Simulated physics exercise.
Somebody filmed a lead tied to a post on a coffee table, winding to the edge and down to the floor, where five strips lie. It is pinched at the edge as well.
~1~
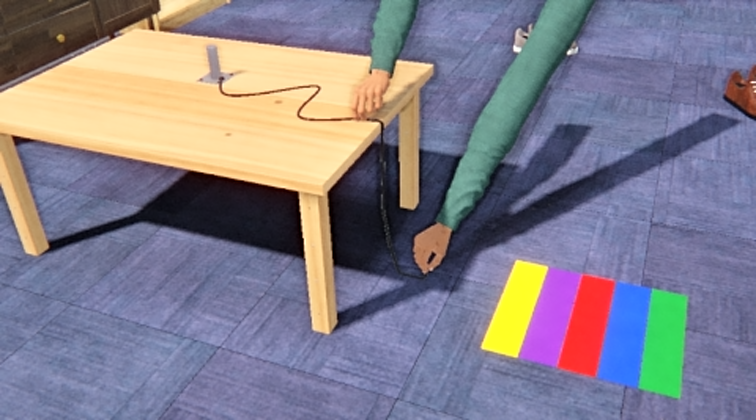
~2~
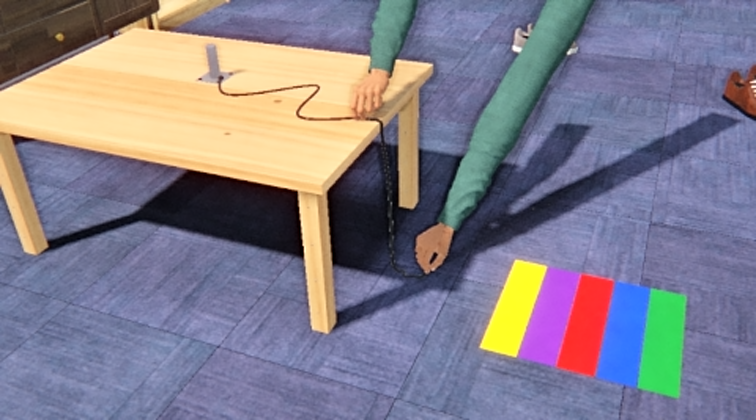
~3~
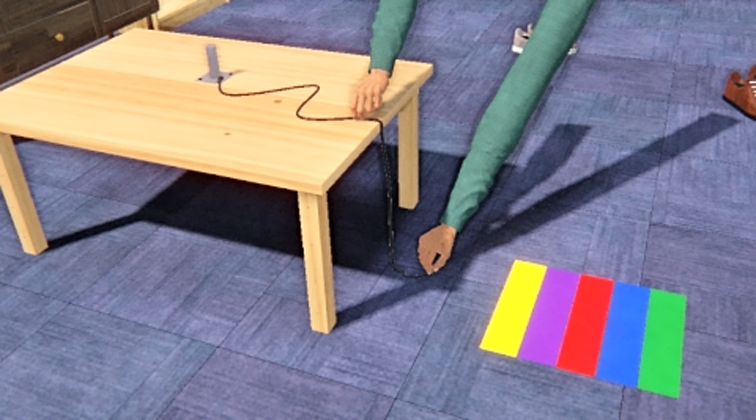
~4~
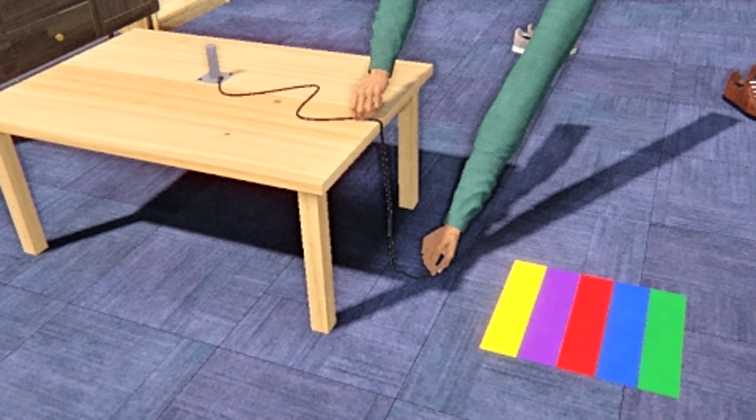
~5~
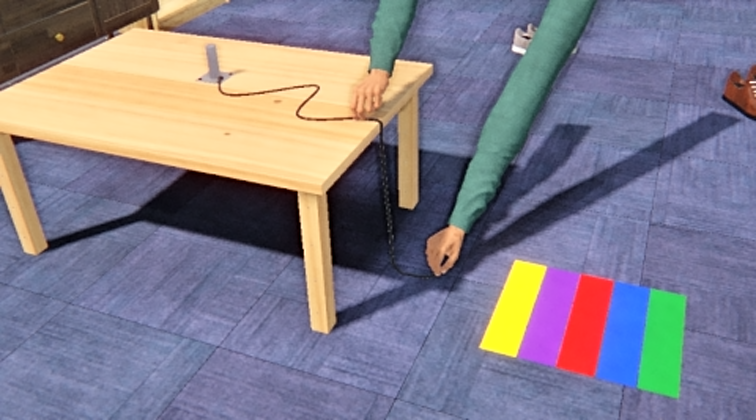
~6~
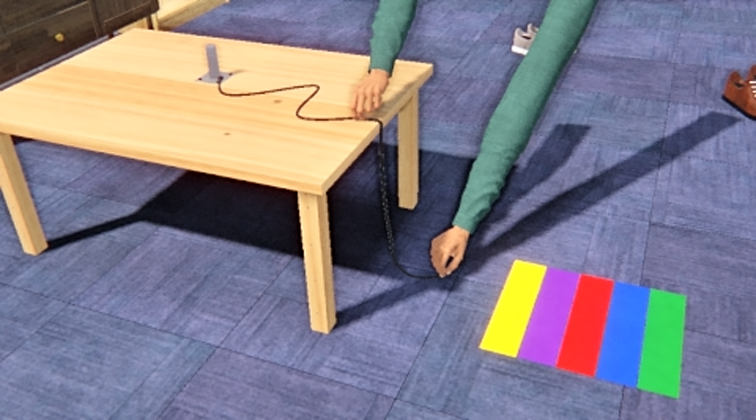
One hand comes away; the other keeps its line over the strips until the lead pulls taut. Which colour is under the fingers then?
The end stops over the green strip.
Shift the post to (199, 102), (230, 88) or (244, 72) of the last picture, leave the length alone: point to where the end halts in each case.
The places are (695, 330), (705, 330) and (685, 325).
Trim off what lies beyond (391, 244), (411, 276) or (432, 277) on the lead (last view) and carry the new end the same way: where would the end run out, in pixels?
Try by try, around (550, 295), (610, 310) and (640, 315).
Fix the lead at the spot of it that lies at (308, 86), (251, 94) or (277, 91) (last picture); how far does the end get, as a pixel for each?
In that order: (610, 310), (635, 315) and (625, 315).
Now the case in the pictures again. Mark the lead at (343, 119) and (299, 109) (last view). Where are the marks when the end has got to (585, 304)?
They go to (401, 176) and to (385, 117).
Soon after, end near (585, 304); over red.
After that, end near (633, 315); over blue.
At the stop, end near (664, 322); over green. It gets as far as the green strip.
